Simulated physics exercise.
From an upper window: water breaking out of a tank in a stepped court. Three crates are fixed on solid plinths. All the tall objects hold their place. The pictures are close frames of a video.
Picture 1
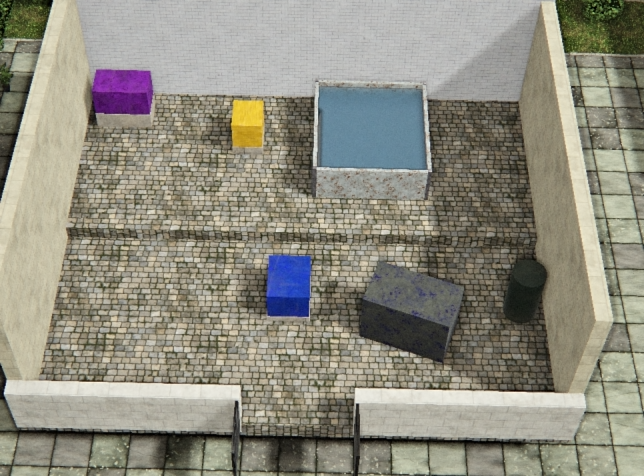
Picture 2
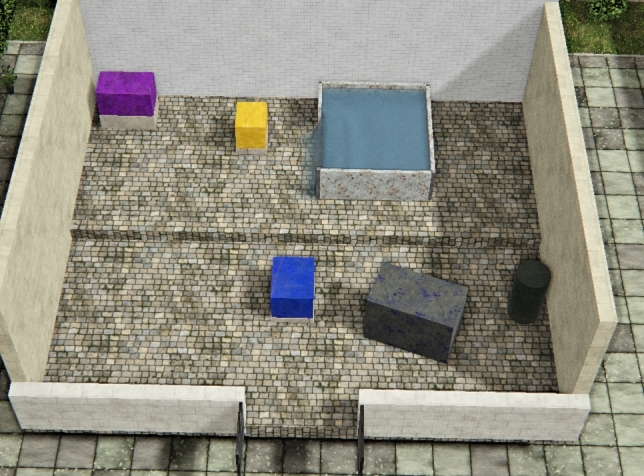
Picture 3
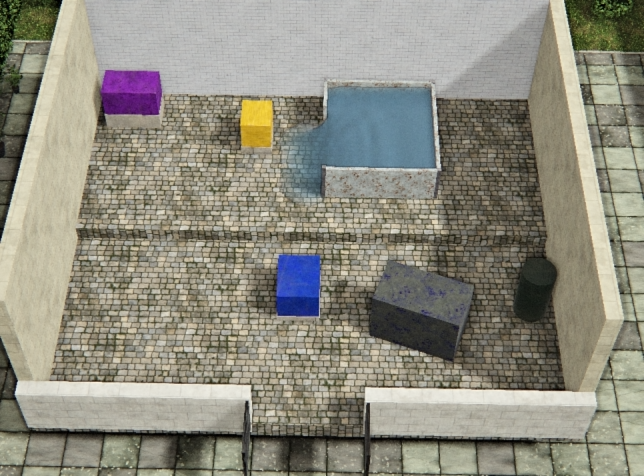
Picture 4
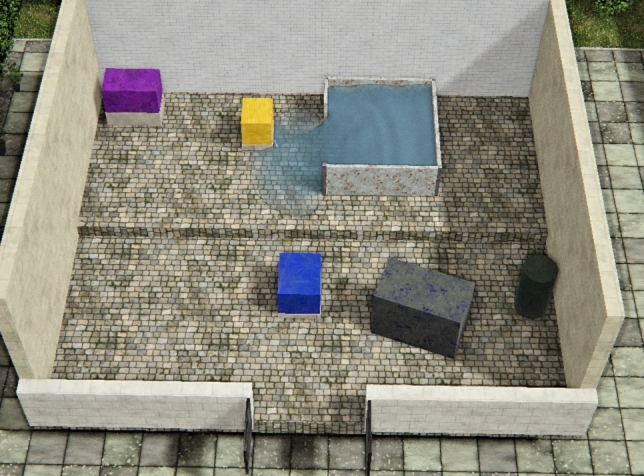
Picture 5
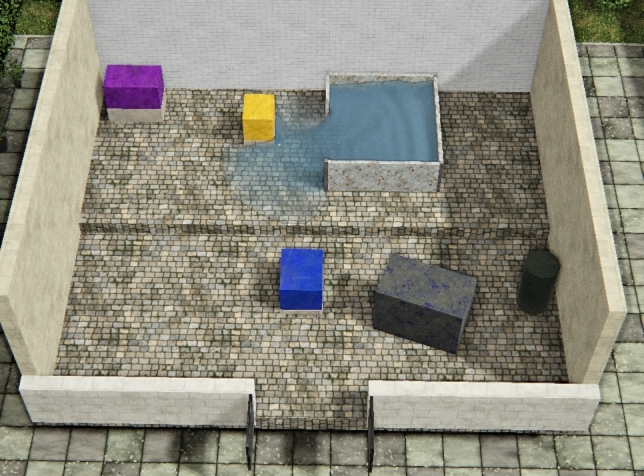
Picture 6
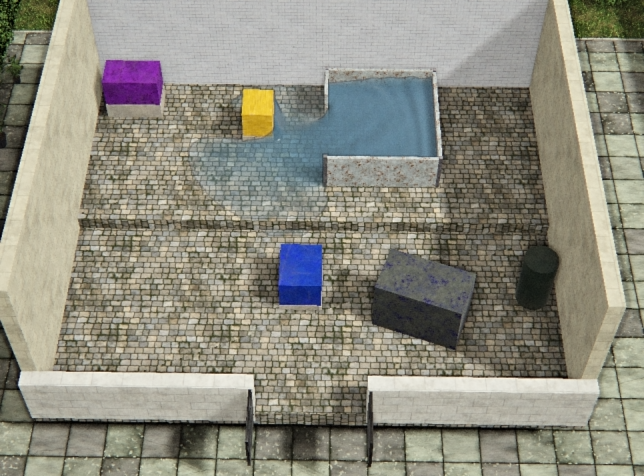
Walled stepped courtyard seen from above, water pouring from the left side of a tank and spreading leftward past a yellow block.
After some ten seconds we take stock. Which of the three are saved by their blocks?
In the end: The yellow crate gets wet; the purple crate stays dry; the blue crate stays dry.
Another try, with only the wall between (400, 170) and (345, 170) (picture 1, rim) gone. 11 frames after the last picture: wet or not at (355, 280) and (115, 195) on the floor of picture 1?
As listed: Flooded, free of water.
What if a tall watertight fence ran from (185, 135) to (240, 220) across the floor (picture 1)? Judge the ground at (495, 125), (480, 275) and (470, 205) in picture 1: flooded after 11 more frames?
In that order: Not flooded, free of water, free of water.
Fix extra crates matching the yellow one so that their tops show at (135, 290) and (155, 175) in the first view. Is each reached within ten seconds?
In turn: Gets wet, ends up wet.
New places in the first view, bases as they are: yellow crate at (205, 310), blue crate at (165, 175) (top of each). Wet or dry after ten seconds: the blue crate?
One by one: Blue is topped.
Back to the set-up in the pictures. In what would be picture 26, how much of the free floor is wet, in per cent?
Some 50 per cent.
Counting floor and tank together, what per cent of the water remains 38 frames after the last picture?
Roughly 100 per cent.
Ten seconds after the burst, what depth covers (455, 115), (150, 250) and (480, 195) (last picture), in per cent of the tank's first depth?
In that order: 0, 12 and 2 per cent.
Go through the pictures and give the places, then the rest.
Still water in the water tank at (371, 128), in the first picture.
The front is at (309, 133), out from the gap at (321, 155), in the second picture.
The front is at (299, 201), out from the gap at (326, 156), in the third picture.
Water pours out at (327, 154) and has run to a hidden place, in the fourth picture.
Water pours out at (328, 150) and has run to (226, 158), in the fifth picture.
The front is at (194, 163), out from the gap at (327, 146), in the sixth picture.
A moment on, water covers 25 % of the floor; the yellow crate water round its plinth, the purple crate not reached, the blue crate not reached.
Next, water covers 40 % of the floor; the yellow crate water round its plinth, the purple crate water round its plinth, the blue crate water round its plinth.
Then, water covers 50 % of the floor; the yellow crate water round its plinth, the purple crate water round its plinth, the blue crate water round its plinth.
Later, water covers 70 % of the floor; the yellow crate water round its plinth, the purple crate water round its plinth, the blue crate water round its plinth.
In the end, water covers 85 % of the floor; the yellow crate was topped, the purple crate stayed above the water, the blue crate stayed above the water.
